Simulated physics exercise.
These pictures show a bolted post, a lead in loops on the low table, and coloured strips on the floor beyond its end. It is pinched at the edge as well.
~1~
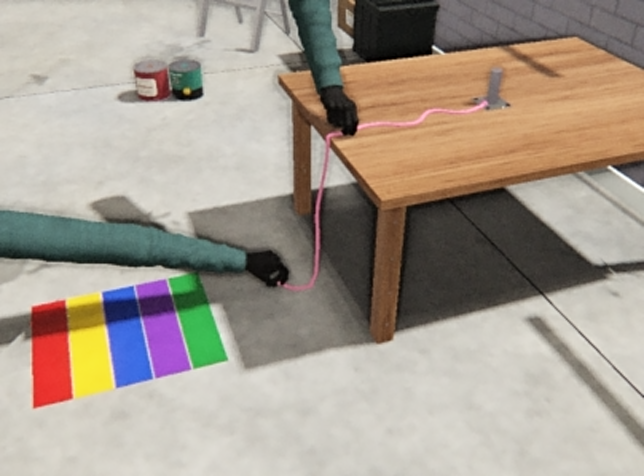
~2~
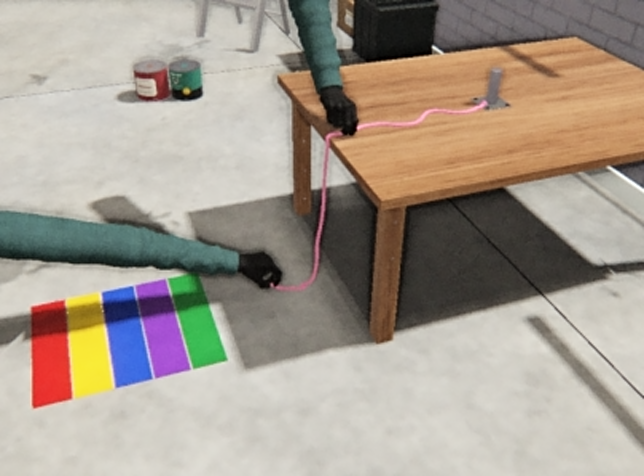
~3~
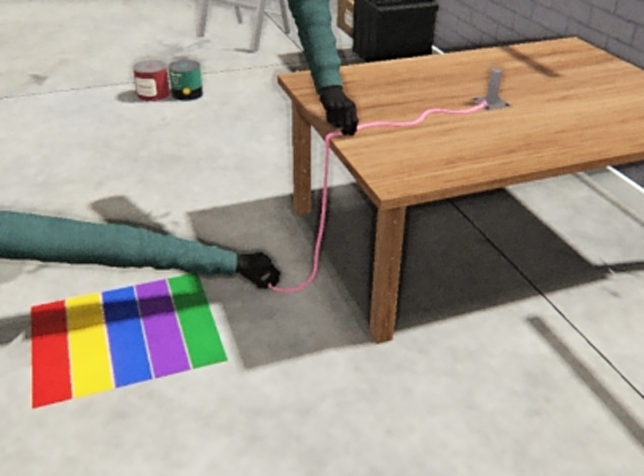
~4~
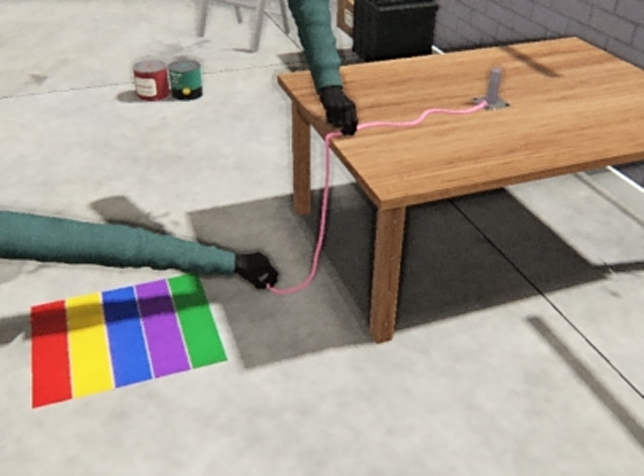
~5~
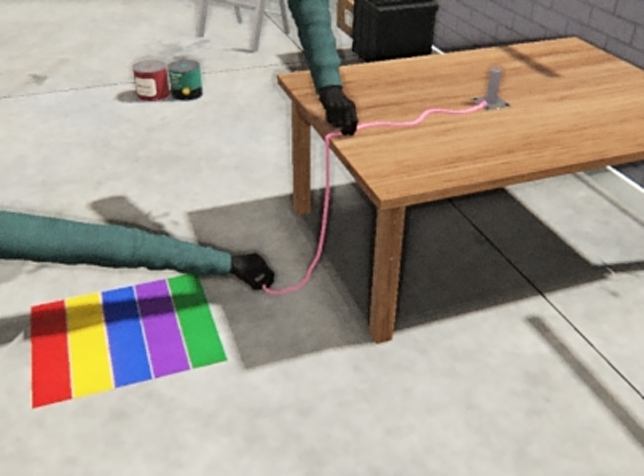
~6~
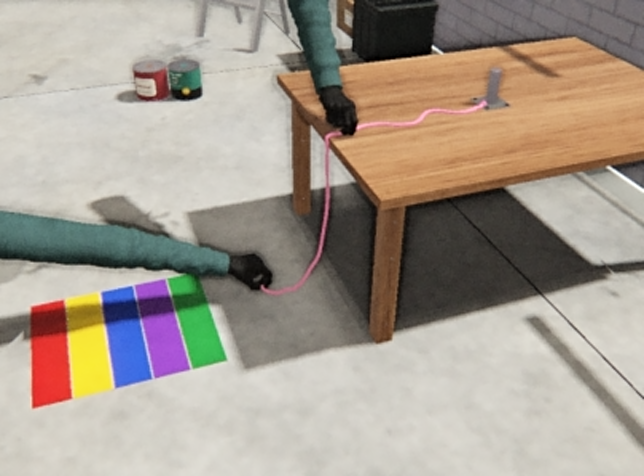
A gloved hand near the floor, holding the end of a pink cord, shifts slightly left toward the green strip of a coloured floor panel. The hanging cord's lower bend follows a little, while a second gloved hand stays at the wooden table's edge, pinching the cord against it.
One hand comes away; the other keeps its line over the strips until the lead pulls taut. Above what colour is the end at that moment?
Over purple.
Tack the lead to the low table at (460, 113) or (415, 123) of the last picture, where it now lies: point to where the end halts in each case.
Try by try, around (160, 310) and (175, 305).
Soon after, end near (209, 298); short of the strips.
After that, end near (175, 306); over green.
At the stop, end near (156, 310); over purple. The end stops over the purple strip.
